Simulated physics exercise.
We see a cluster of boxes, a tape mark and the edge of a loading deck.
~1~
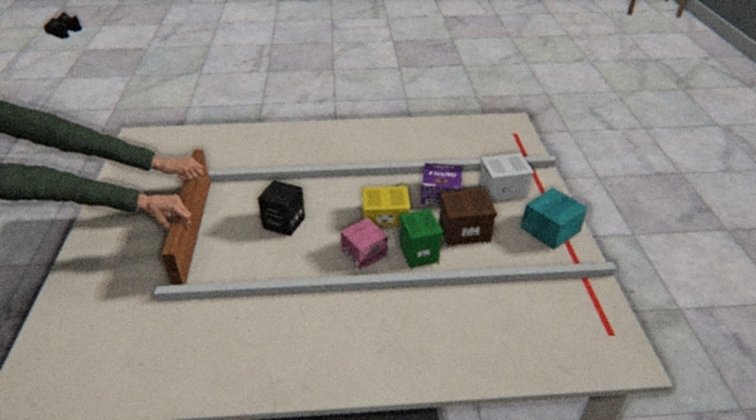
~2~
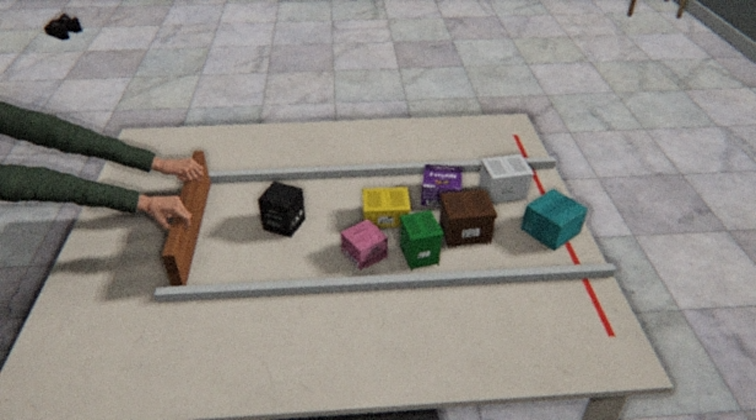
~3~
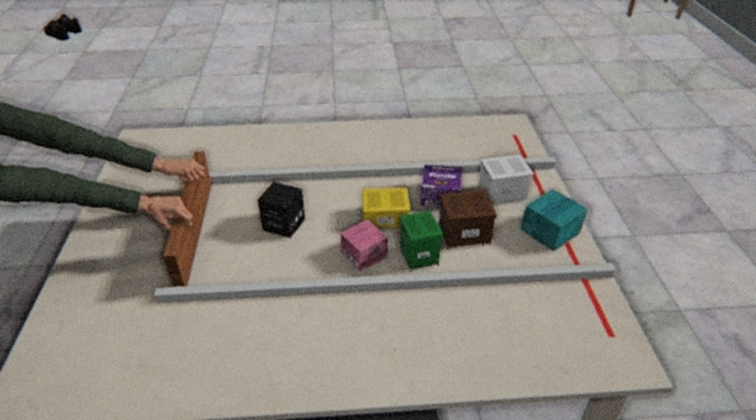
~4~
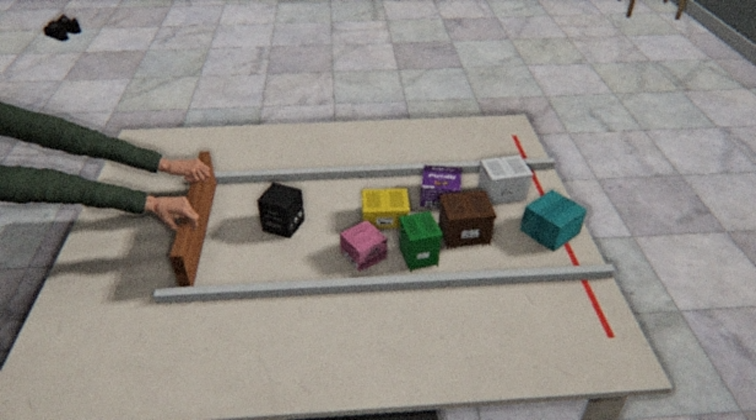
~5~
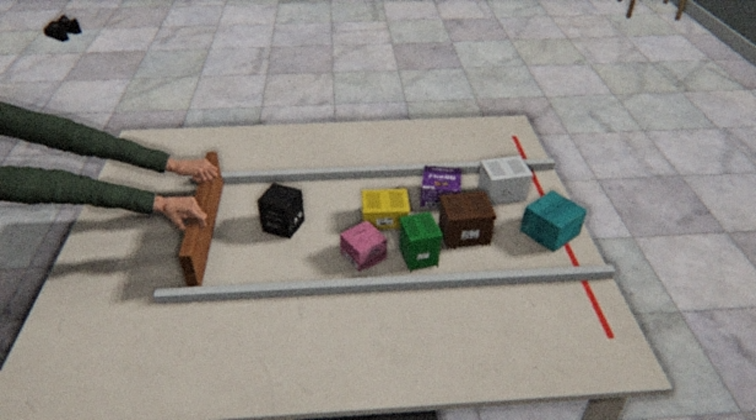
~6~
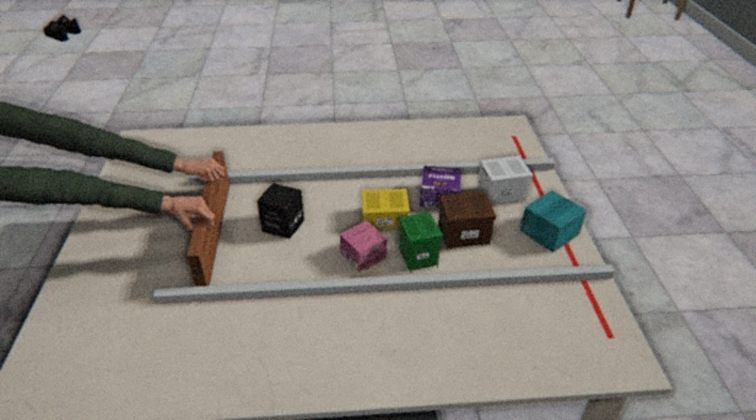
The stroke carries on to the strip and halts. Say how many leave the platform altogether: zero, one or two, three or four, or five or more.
The number that fall off is five or more.
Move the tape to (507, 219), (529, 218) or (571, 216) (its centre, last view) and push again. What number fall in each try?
In that order 3, 4 and 8.
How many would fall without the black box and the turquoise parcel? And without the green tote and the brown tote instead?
Fallen: 3, and 3 in the other try.
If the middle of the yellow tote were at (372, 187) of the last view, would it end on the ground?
Then it is kept.
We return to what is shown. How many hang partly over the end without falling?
3 of them.
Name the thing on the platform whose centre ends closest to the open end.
That is the purple box.
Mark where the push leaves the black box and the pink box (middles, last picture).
First (568, 193), then (590, 243).
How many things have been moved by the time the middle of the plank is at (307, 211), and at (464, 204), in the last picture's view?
At the one place 1, at the other 8.
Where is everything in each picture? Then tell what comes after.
Turquoise parcel (554, 218); white tote (505, 178); brown tote (466, 218); plank (189, 214); tape (554, 214), in the first picture.
White tote (505, 180); green tote (420, 241), in the second picture.
Brown tote (466, 219); pink box (364, 245), in the third picture.
Turquoise parcel (553, 220); yellow tote (385, 209), in the fourth picture.
White tote (504, 181); plank (204, 216), in the fifth picture.
Turquoise parcel (553, 221); white tote (504, 181); brown tote (465, 221); plank (211, 216); tape (553, 217), in the sixth picture.
A little later, none off yet; turquoise parcel at rest near (553, 221); white tote at rest near (504, 181); brown tote at rest near (465, 221).
Next, none off yet; turquoise parcel shifted a little near (565, 217); white tote shifted about its own width near (558, 171); brown tote shifted about its own width near (530, 225).
When it is over, the number that fall off is five or more; down, yellow tote, green tote, brown tote, white tote and turquoise parcel.
